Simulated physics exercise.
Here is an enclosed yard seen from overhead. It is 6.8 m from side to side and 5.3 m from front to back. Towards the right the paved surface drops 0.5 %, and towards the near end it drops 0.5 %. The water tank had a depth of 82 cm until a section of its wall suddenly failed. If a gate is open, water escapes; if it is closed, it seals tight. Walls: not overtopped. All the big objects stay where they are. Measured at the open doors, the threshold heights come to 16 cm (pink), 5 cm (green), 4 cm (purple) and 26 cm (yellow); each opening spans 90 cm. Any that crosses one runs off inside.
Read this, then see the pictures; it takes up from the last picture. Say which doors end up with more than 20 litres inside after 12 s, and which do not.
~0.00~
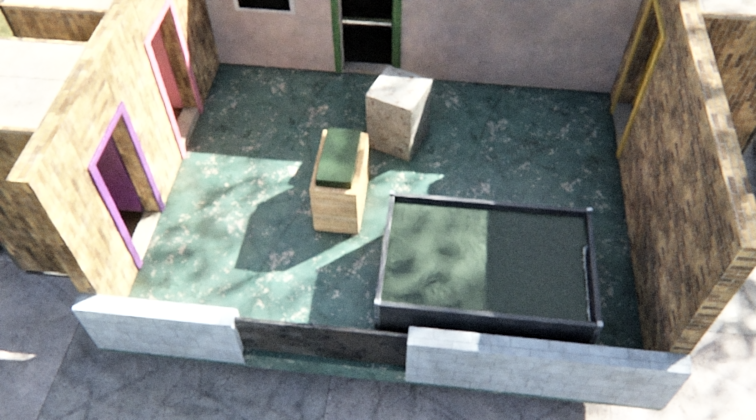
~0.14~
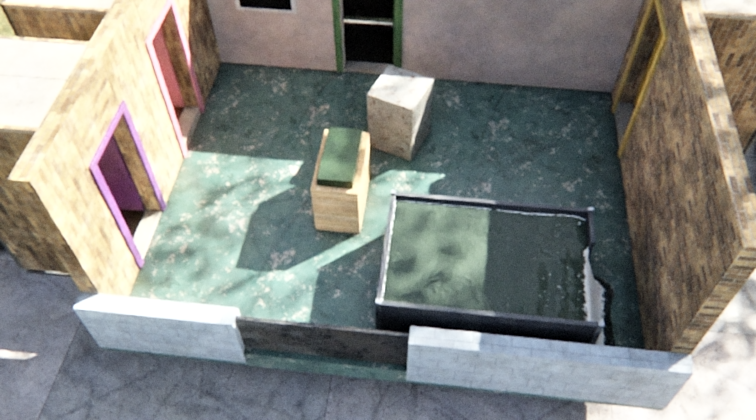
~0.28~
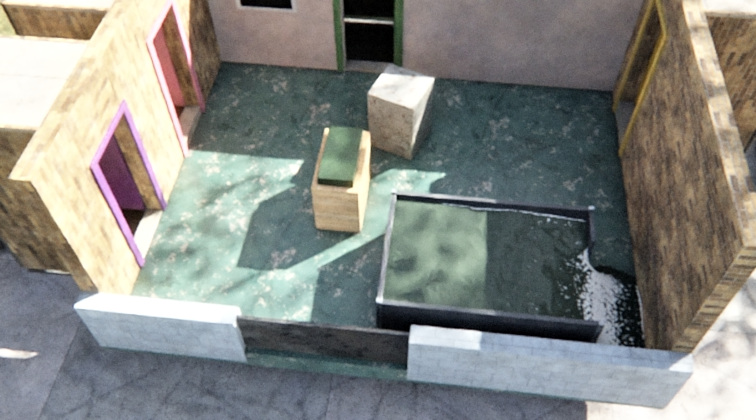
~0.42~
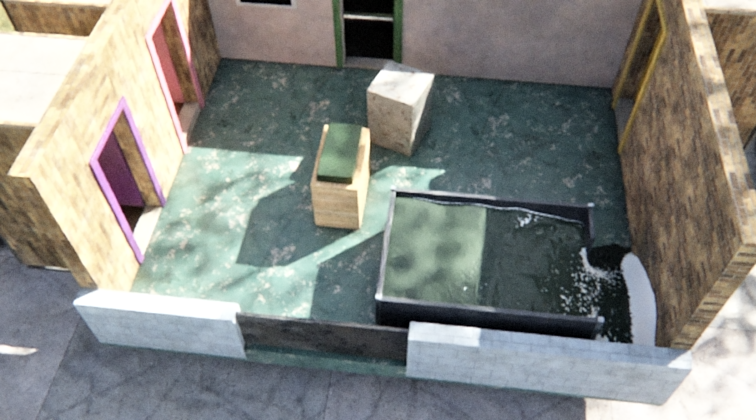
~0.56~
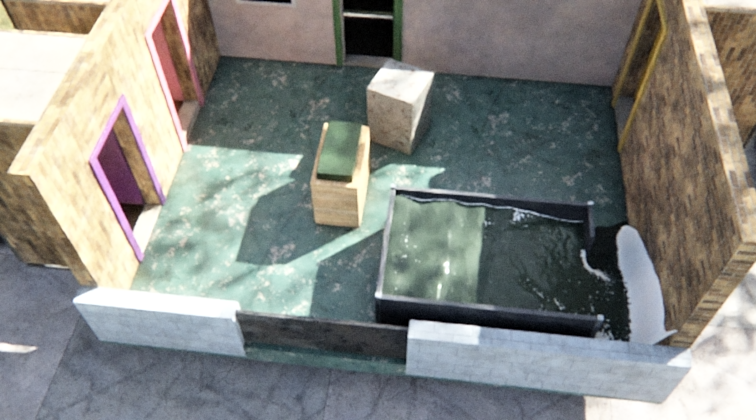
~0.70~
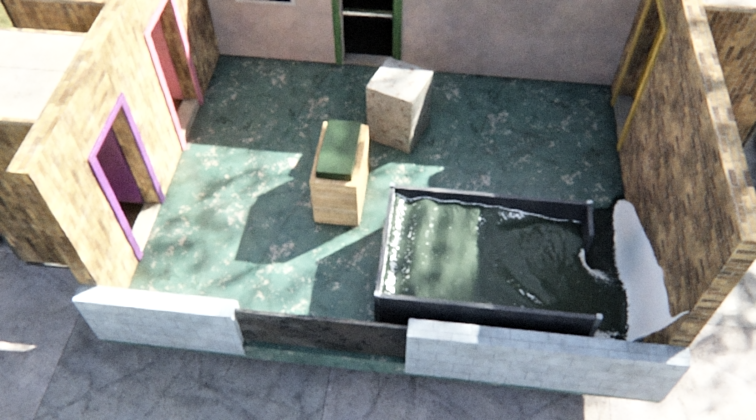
At the pink door the amount let in will fall short of the limit. At the green door the amount let in will top the limit. At the purple door the amount let in will top the limit. At the yellow door the amount let in will fall short of the limit.
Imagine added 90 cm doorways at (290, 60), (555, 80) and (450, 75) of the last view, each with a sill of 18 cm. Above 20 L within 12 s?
In turn: Short of it, beyond it, short of it.
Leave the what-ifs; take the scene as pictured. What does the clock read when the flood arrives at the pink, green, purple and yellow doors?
Pink: 4.0 s; green: 2.8 s; purple: 2.8 s; yellow: 1.1 s.
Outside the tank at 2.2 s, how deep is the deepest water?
I'd say near 56 centimetres.
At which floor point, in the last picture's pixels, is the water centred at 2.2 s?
Close to (518, 264) in the last picture.
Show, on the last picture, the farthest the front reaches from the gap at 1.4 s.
Roughly at pixel (602, 94).
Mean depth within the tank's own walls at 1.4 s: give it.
About 54 cm.
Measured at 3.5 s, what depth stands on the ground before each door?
In cm: Pink 0, green 8, purple 10, yellow 7.
After 1.4 s water covers 20 % of the floor and is deepest (74 cm) near (628, 332); pink door not reached, green door not reached, purple door not reached, yellow door 3 cm at the sill, 0 L in.
After 2.2 s water covers 40 % of the floor and is deepest (56 cm) near (617, 356); pink door not reached, green door not reached, purple door not reached, yellow door 7 cm at the sill, 0 L in.
After 3.5 s water covers 60 % of the floor and is deepest (34 cm) near (633, 371); pink door not reached, green door 8 cm at the sill, 0 L in, purple door 10 cm at the sill, 12 L in, yellow door 7 cm at the sill, 0 L in.
After 7.0 s water covers 95 % of the floor and is deepest (23 cm) near (587, 340); pink door 10 cm at the sill, 0 L in, green door 9 cm at the sill, 35 L in, purple door 6 cm at the sill, 41 L in, yellow door 10 cm at the sill, 0 L in.
After 12.0 s water covers 100 % of the floor and is deepest (18 cm) near (225, 326); pink door 7 cm at the sill, 1 L in, green door 6 cm at the sill, 61 L in, purple door 11 cm at the sill, 136 L in, yellow door 14 cm at the sill, 0 L in.
